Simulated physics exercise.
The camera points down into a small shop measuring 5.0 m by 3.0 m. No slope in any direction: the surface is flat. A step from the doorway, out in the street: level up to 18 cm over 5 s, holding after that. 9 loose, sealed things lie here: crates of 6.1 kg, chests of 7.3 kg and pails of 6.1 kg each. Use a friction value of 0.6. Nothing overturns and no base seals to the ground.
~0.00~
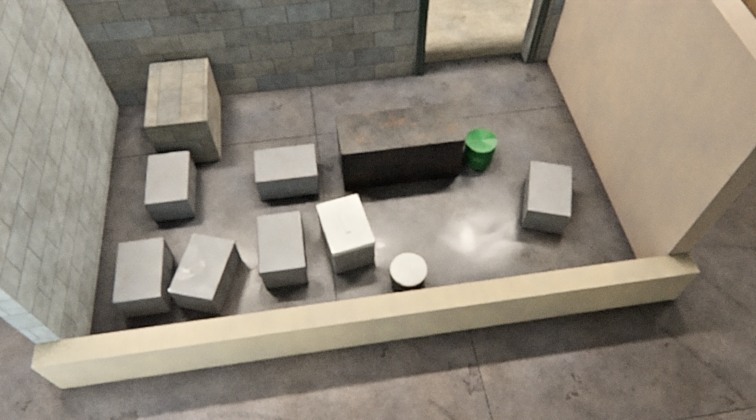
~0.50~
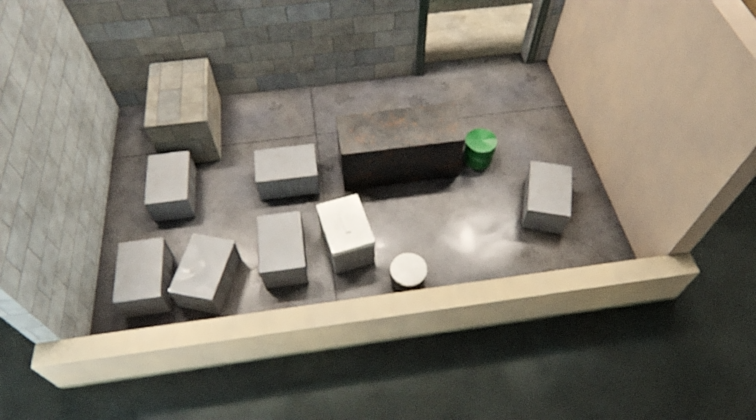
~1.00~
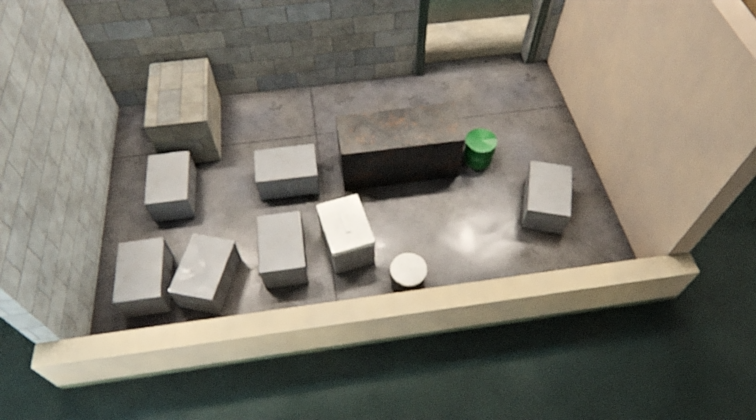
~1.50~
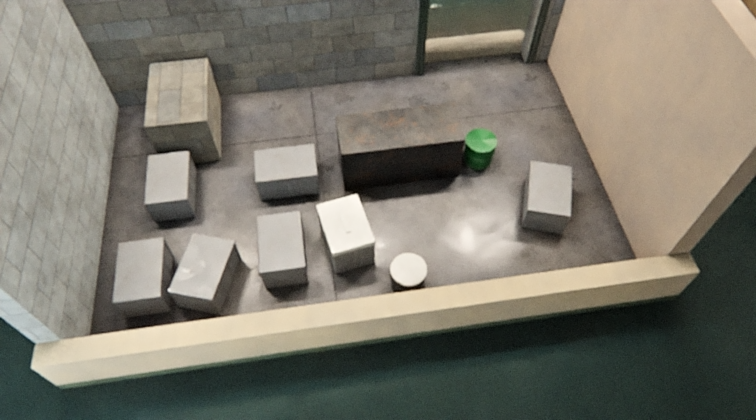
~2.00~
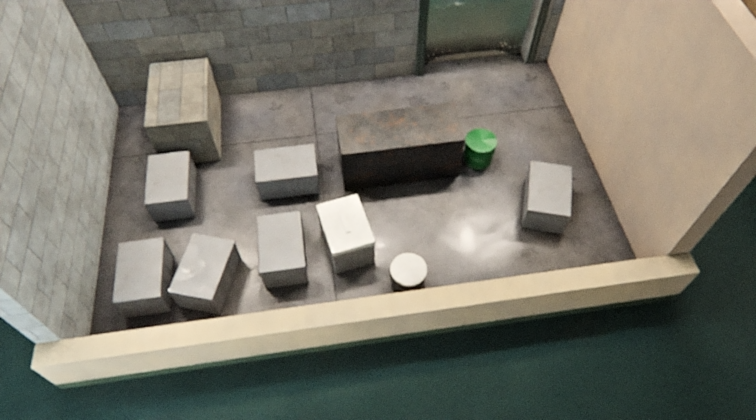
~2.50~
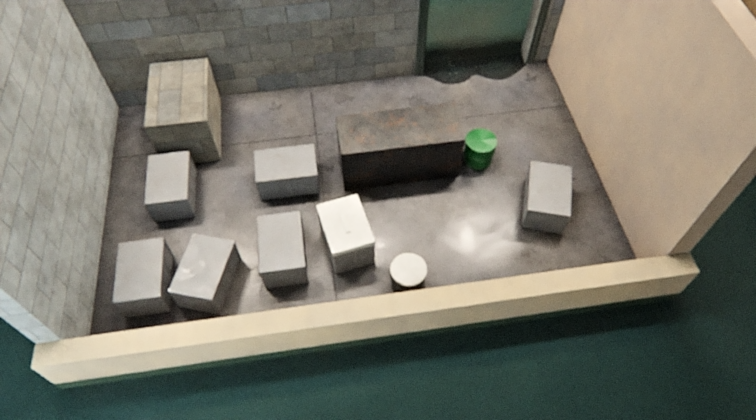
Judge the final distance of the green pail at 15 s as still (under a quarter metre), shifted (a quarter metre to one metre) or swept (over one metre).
Swept.
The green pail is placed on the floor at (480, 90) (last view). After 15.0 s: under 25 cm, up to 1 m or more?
Here it heads a good way off.
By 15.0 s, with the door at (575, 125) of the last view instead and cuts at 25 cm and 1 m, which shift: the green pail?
Outcome: The green pail moves far off.
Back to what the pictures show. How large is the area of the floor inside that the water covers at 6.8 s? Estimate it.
Close to 8.0 m2, I'd say.
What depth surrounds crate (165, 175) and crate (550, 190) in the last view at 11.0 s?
About 7 and 6 cm.
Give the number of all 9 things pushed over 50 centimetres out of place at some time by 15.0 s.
My count gives 8.
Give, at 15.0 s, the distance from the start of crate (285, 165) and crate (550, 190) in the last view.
Net displacement, in order: 140 cm; 250 cm.
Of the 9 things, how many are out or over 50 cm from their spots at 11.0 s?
I get 6.
After 3.5 s the green pail is near (481, 140), 0.0 m from its start, aground; 0 afloat.
After 6.8 s the green pail is near (514, 207), 0.9 m from its start, aground; 1 afloat.
After 11.0 s the green pail is near (253, 263), 2.6 m from its start, aground; 7 afloat.
After 15.0 s the green pail is near (250, 156), 2.3 m from its start, afloat; 9 afloat.
